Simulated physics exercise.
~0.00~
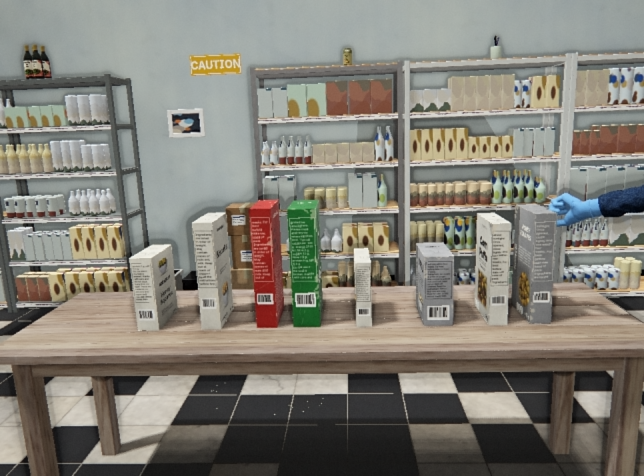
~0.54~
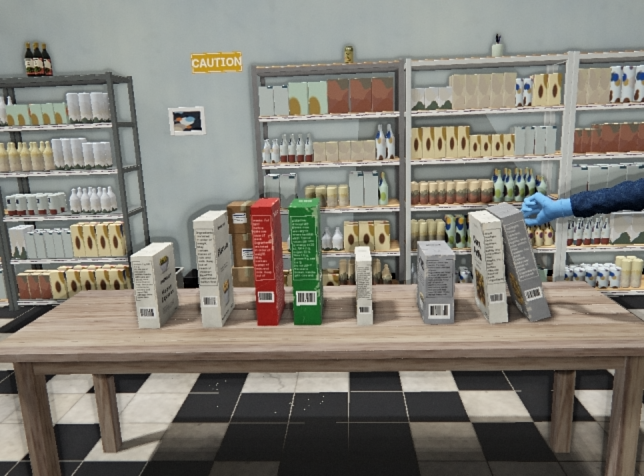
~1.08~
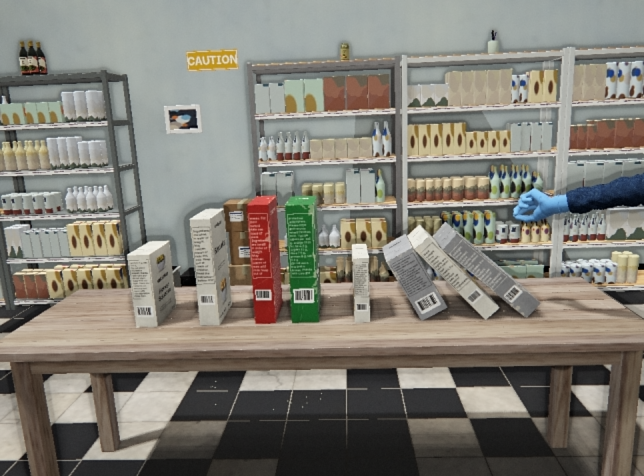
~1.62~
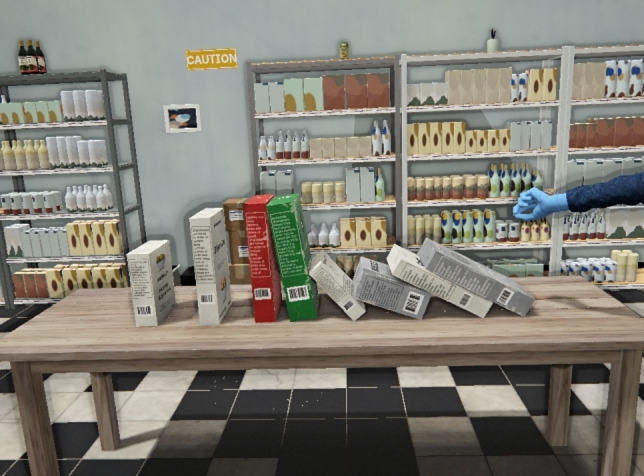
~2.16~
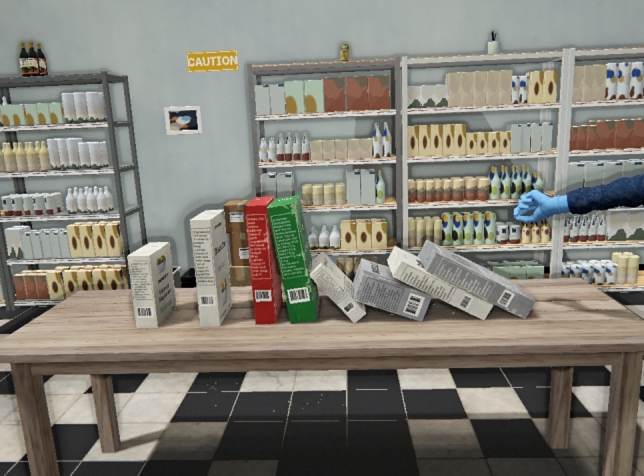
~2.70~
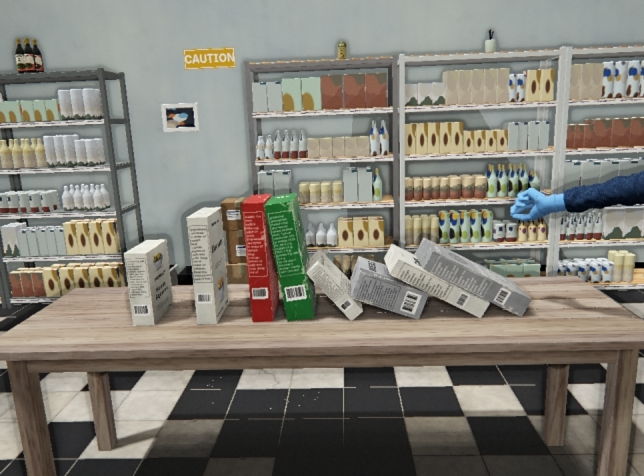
A gray box at the right end of a row on a wooden table tips left under a gloved hand's push, toppling the three pale and gray boxes beside it, until the green box leans against the upright red one and two white boxes stay standing.
